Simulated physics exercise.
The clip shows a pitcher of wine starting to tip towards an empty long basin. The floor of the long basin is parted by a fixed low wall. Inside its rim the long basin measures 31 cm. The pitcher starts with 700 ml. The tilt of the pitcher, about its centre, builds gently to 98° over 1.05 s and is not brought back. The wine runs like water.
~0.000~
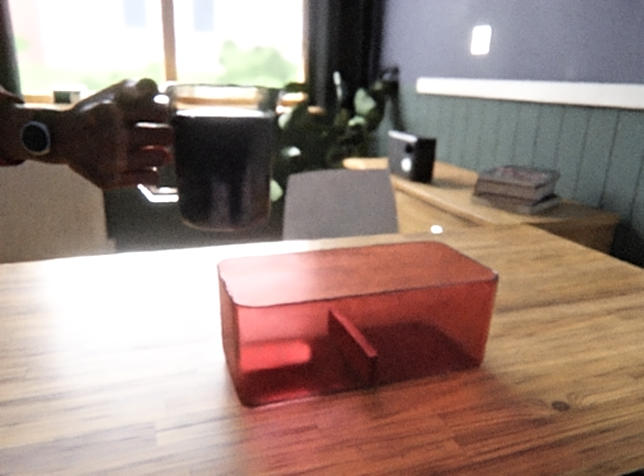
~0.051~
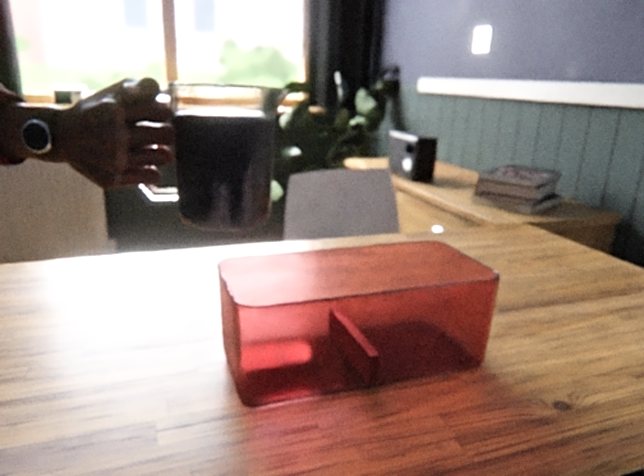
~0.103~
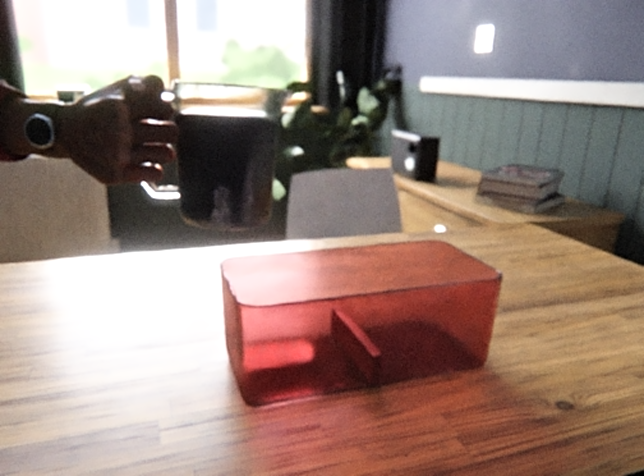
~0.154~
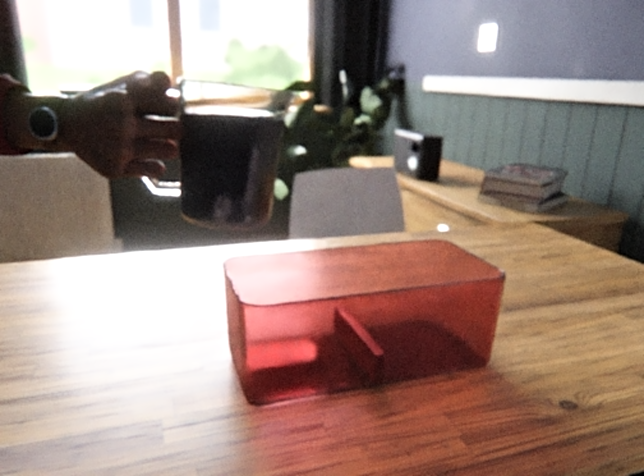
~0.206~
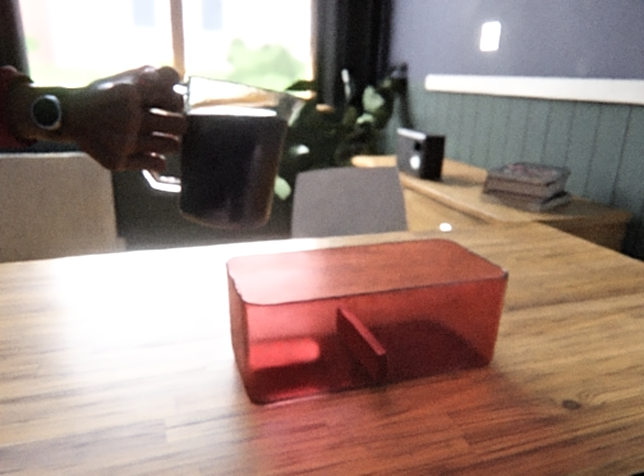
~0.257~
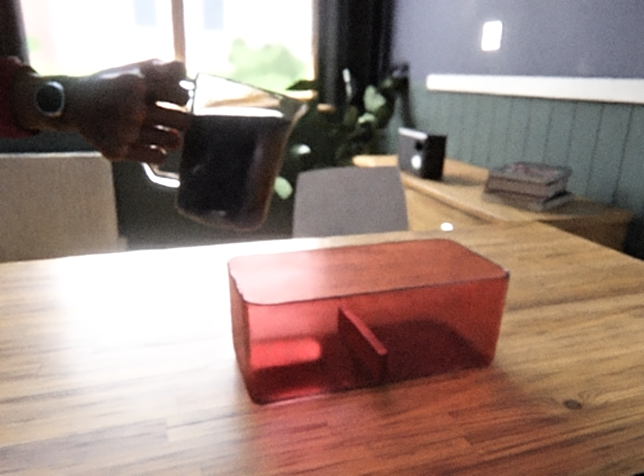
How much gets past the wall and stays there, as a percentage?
The far part has some 51 per cent.
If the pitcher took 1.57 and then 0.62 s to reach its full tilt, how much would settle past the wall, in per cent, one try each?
First 55, then 45 per cent.
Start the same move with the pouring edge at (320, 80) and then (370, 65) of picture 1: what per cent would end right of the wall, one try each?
First 90, then 90 per cent.
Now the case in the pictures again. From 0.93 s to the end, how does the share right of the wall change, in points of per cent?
It goes up by about 24.
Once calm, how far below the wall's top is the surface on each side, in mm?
Some 20 mm on the left and 20 mm on the right.
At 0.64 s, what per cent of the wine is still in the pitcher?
Near 88 in a hundred.
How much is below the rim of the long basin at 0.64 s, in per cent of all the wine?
About 2 per cent.
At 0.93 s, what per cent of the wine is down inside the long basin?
About 40 per cent.
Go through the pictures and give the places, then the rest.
In the first frame, it leans 0°; its right rim is at (290, 89); the wine meets the walls at (172, 114) and (268, 114); the long basin's rim runs from (225, 283) to (468, 259); the wall's top is at (351, 329).
In the second frame, it leans 1°; its right rim is at (291, 90); the wine meets the walls at (174, 114) and (270, 115).
In the third frame, it leans 2°; its right rim is at (295, 91); the wine meets the walls at (177, 113) and (273, 115).
In the fourth frame, it leans 5°; its right rim is at (301, 94); the wine meets the walls at (183, 112) and (278, 115).
In the fifth frame, it leans 9°; its right rim is at (307, 99); the wine meets the walls at (187, 114) and (283, 115).
In the sixth frame, it leans 14°; its right rim is at (311, 105); the wine meets the walls at (189, 116) and (289, 115).
By 0.64 s the tilt is 66° and 87 per cent is still to pour, 1 is left of the wall and 0 right of it.
By 0.93 s the tilt is 95° and 41 per cent is still to pour, 12 is left of the wall and 27 right of it.
By 1.23 s the tilt is 98° and 8 per cent is still to pour, 36 is left of the wall and 51 right of it.
By 1.55 s the tilt is 98° and 1 per cent is still to pour, 47 is left of the wall and 51 right of it.
At rest 48 per cent lies left of the wall, 51 right of it and 1 outside.
